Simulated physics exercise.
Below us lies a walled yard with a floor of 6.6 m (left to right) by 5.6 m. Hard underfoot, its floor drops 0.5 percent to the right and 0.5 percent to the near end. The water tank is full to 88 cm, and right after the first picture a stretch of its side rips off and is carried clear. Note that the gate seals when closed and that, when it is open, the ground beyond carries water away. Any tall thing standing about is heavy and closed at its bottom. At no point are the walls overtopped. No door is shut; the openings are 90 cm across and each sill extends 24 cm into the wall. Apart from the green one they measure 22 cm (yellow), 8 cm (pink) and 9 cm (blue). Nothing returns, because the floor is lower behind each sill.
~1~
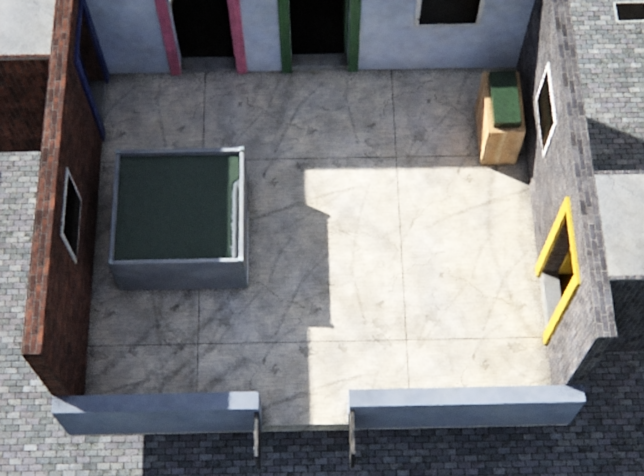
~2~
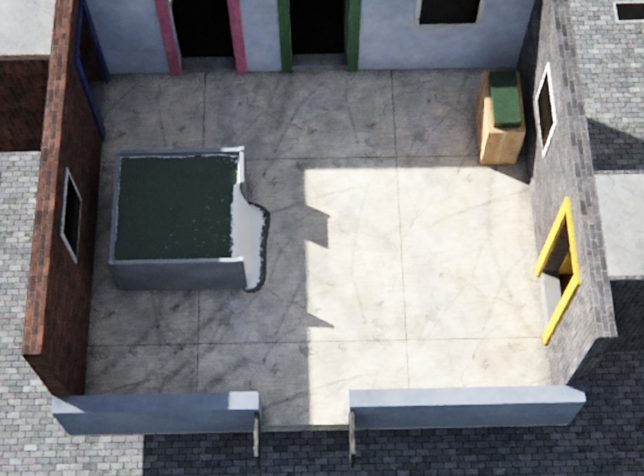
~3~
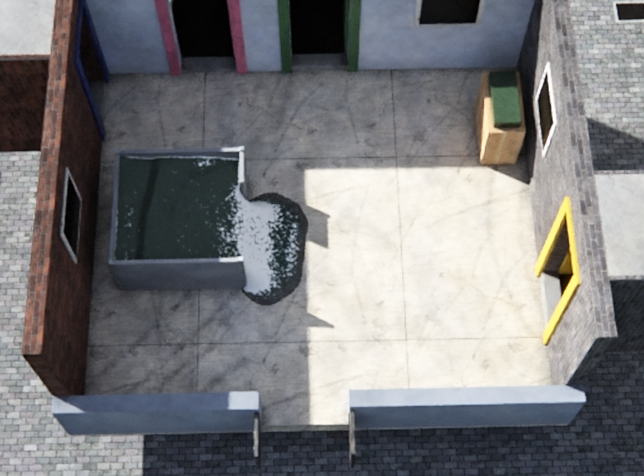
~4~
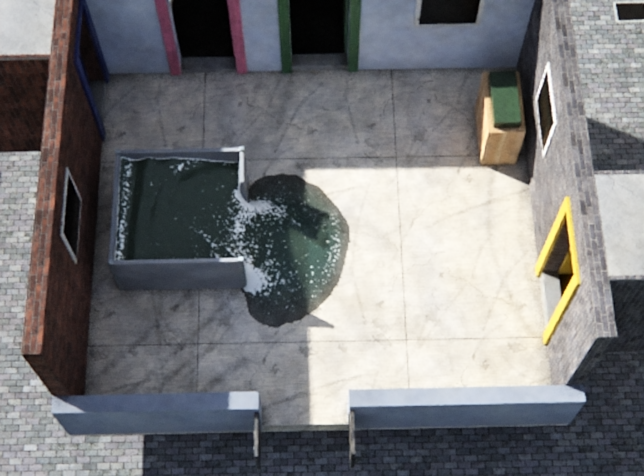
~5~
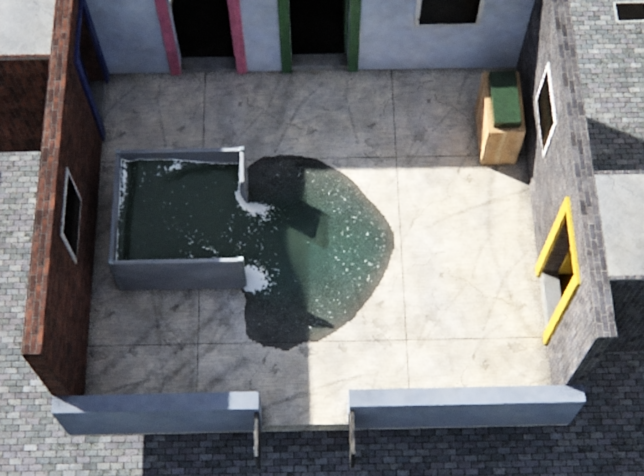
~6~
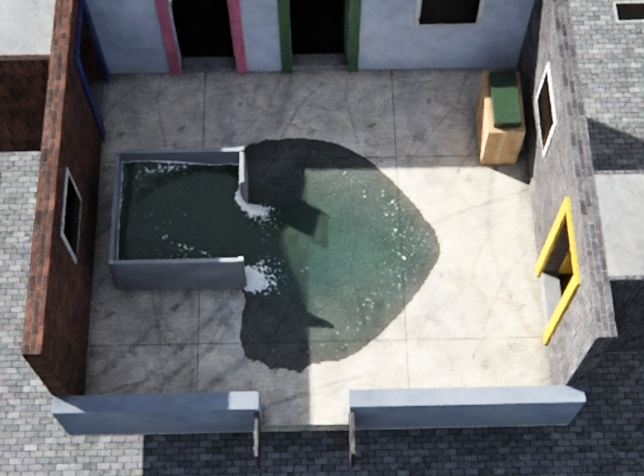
Dark green water burst out through the right side of a low tank in a walled yard, foaming at the gap, then fanned out into a wide, rounded pool across the pale floor.
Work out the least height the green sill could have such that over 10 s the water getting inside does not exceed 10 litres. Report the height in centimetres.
The least height is about 7 cm.
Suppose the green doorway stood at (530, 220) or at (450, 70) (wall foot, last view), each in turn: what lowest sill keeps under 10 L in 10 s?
Around 26 and 14.5 cm respectively.
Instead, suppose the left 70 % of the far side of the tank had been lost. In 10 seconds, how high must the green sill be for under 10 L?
Then it needs around 7.0 cm.
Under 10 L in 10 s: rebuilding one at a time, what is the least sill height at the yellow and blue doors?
You'd want some 26 cm at yellow and some 8.5 cm at blue.
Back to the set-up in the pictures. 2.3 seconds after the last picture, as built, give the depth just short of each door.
Green door 2 cm, yellow door 28 cm, pink door 0 cm, blue door 0 cm.
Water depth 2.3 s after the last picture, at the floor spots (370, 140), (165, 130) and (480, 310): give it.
The depths come to about 2, 0 and 14 cm.
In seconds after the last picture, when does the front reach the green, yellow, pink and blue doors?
Green = 1.3 s, yellow = 0.5 s, pink = 5.0 s, blue = 6.0 s.
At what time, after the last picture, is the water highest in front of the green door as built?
Peak time: About 6.5 s.
Then, 0.7 s after the last picture water covers 50 % of the floor, deepest (40 cm) near (252, 256); it has not reached the green door.
Then, 2.3 s after the last picture water covers 55 % of the floor, deepest (32 cm) near (469, 404); 2 cm at the green door, 0 litres in over its 12 cm sill.
Then, 9.3 s after the last picture water covers 95 % of the floor, deepest (12 cm) near (153, 73); 7 cm at the green door, 0 litres in over its 12 cm sill.
At the green door as built, the water peaked near 10 cm, 6.3 s after the last picture.
Run again over the same 10 s with other heights there, 15 litres in over 6.5 cm, 2 litres over 9 cm. The limit of 10 litres is kept from about 7 cm up.
